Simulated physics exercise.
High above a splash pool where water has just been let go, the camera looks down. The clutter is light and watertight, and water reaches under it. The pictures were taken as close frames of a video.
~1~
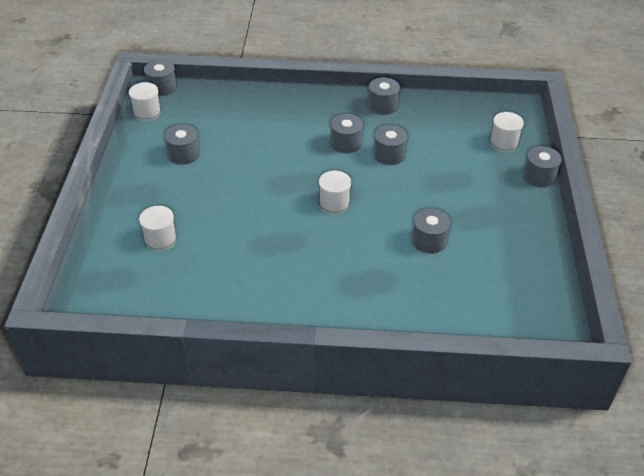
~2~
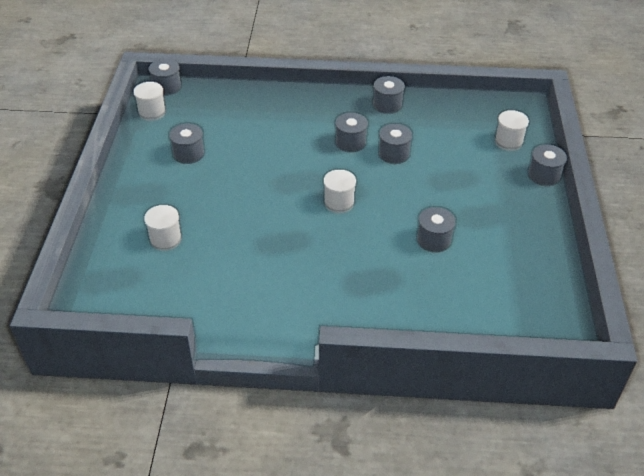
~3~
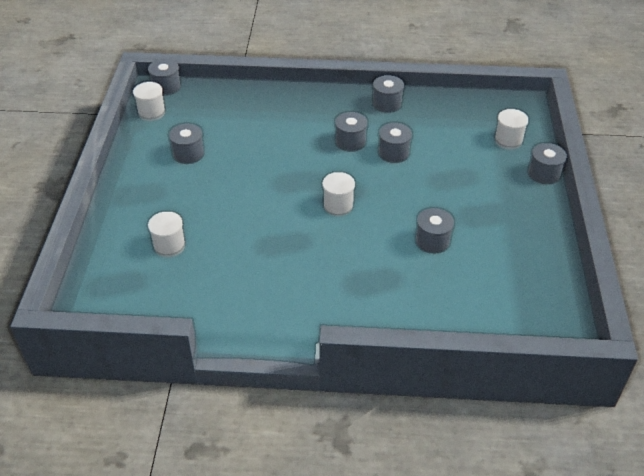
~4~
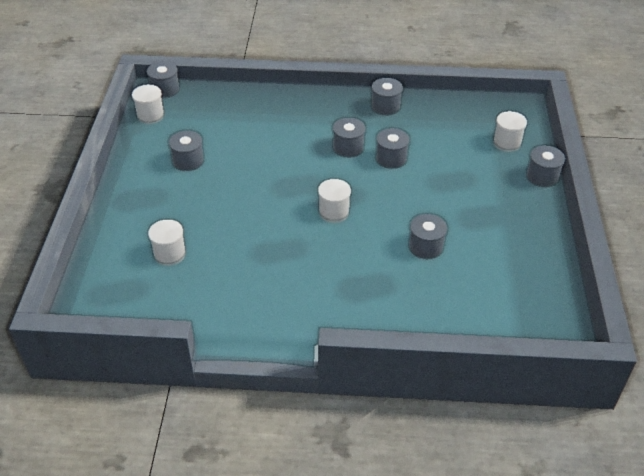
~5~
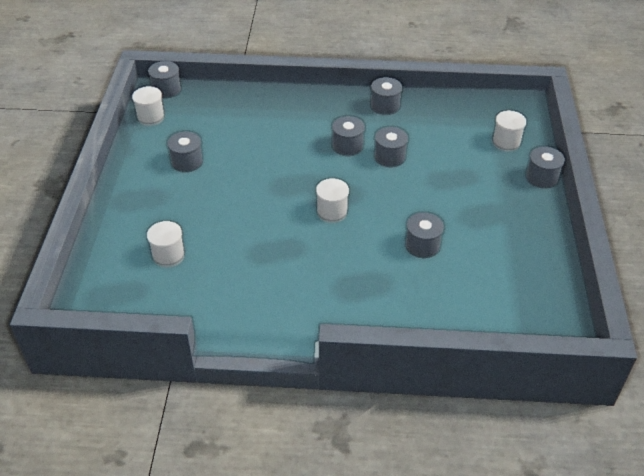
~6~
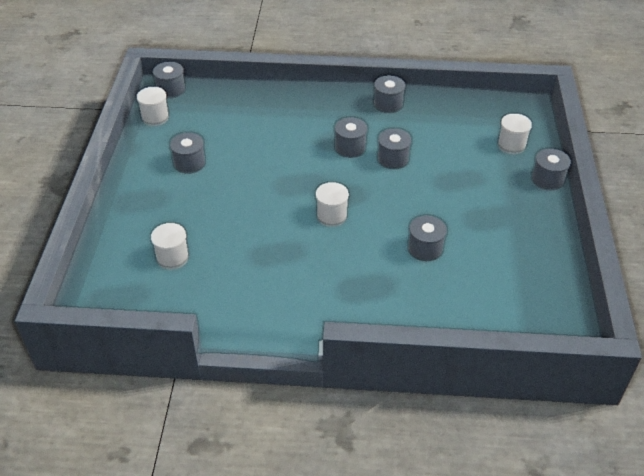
Splash pool on a concrete floor, a gap opening in its near wall and floating white and dark pails shifting slightly.
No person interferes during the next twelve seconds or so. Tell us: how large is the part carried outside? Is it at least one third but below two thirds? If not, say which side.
Honestly, the part swept out lands in the lowest band of thirds.
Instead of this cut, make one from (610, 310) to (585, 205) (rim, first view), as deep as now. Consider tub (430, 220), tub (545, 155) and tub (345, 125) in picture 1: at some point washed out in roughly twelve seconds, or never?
The first one exits, the second exits, the third never exits.
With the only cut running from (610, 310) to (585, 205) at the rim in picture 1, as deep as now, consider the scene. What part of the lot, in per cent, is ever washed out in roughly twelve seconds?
Near 30 percent.
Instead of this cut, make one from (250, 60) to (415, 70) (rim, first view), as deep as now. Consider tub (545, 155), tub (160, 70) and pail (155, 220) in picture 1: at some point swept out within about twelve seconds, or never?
In sequence: Remains, escapes, remains.
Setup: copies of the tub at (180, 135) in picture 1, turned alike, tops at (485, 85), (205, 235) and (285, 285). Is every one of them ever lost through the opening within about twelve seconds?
Lab note - results by position: Retained, exited, exited.
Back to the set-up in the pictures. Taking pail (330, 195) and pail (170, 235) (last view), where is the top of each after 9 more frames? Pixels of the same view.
Look for them around (314, 228) and (201, 286).
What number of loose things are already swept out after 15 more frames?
That comes to 1.
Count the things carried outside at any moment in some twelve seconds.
I make it 2 of them.
A moment on, 0 of 11 are out; 11 afloat.
Next, 0 of 11 are out; 11 afloat.
Later, 1 of 11 are out; 10 afloat.
In the end, 2 of 11 are out; 9 afloat.
